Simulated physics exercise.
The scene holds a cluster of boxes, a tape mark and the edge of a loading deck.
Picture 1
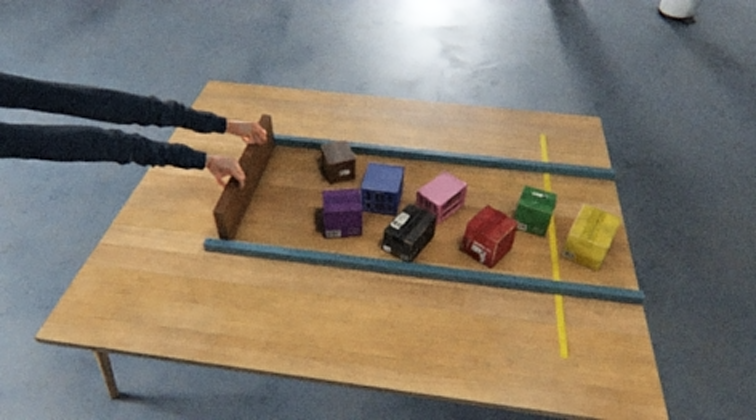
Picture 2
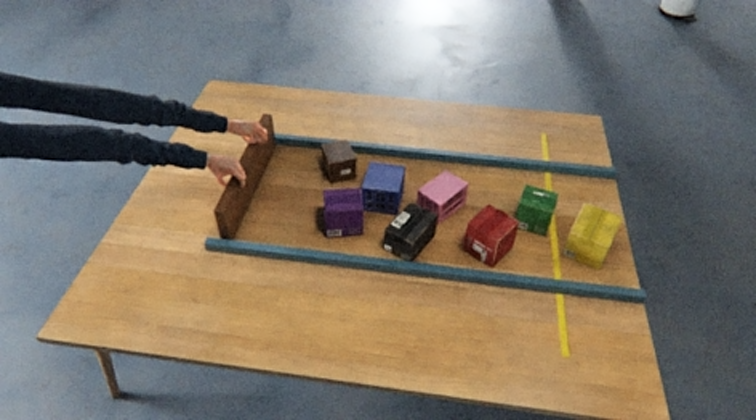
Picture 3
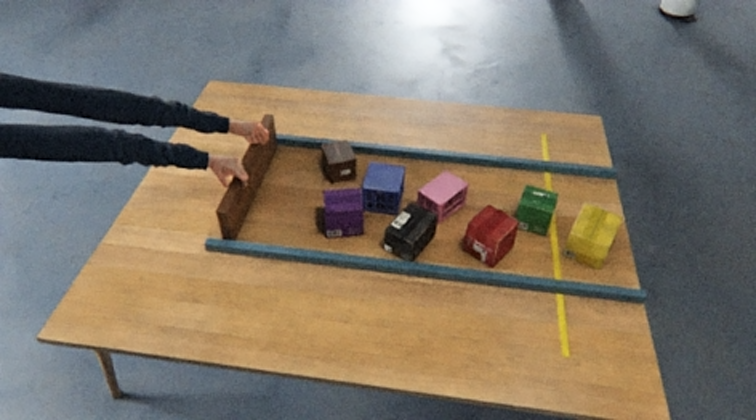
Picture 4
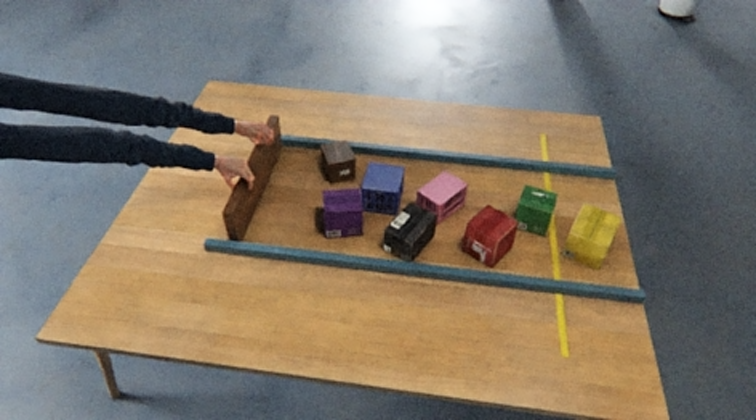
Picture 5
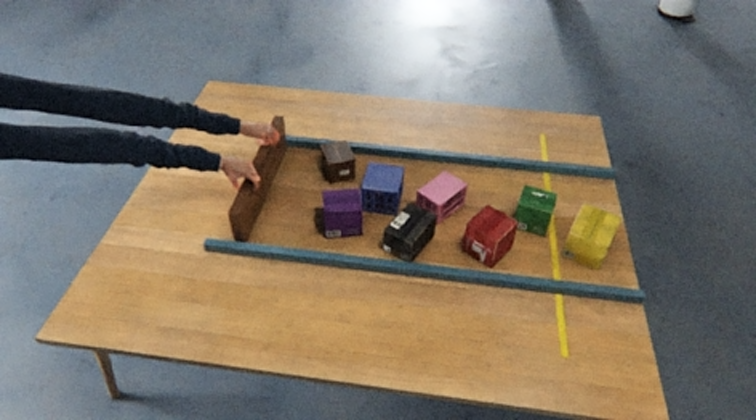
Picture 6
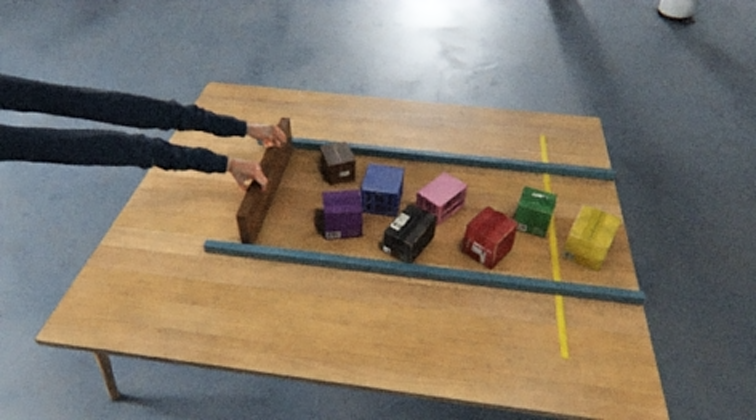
On a wooden table standing on a blue-grey floor, seen from above at an angle by a still camera, two blue rails run lengthwise. Between them sit eight boxes: brown, purple, blue, black, pink, red, green and, rightmost, yellow, near a yellow line crossing the table. Two dark-sleeved arms at left hold a brown plank upright and slide it slightly rightward, while the boxes stay essentially still.
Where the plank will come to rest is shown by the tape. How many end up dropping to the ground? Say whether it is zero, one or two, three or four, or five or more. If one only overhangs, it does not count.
The ones that plunge will number three or four.
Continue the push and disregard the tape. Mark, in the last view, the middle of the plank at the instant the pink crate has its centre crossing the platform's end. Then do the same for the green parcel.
Near (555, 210) in the first case, near (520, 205) in the other.
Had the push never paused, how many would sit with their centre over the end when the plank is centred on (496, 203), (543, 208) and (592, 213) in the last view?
It comes out as 1, then 3, then 5.
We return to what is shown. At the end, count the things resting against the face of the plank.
3 in contact.
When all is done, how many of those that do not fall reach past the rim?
The number would be 1.
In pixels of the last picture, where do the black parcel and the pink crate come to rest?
About (617, 260), and the other about (628, 227).
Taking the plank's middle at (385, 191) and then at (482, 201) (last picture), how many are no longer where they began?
The count is 5 at the first point and 8 at the second.
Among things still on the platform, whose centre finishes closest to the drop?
Pink crate.
A little later, none off yet; yellow parcel at rest near (591, 238); green parcel at rest near (535, 212); red parcel at rest near (489, 238).
Next, none off yet; yellow parcel shifted a little near (598, 239); green parcel shifted about its own width near (564, 218); red parcel shifted well along near (553, 242).
When it is over, the number that fall off is three or four; down, red parcel, green parcel and yellow parcel.
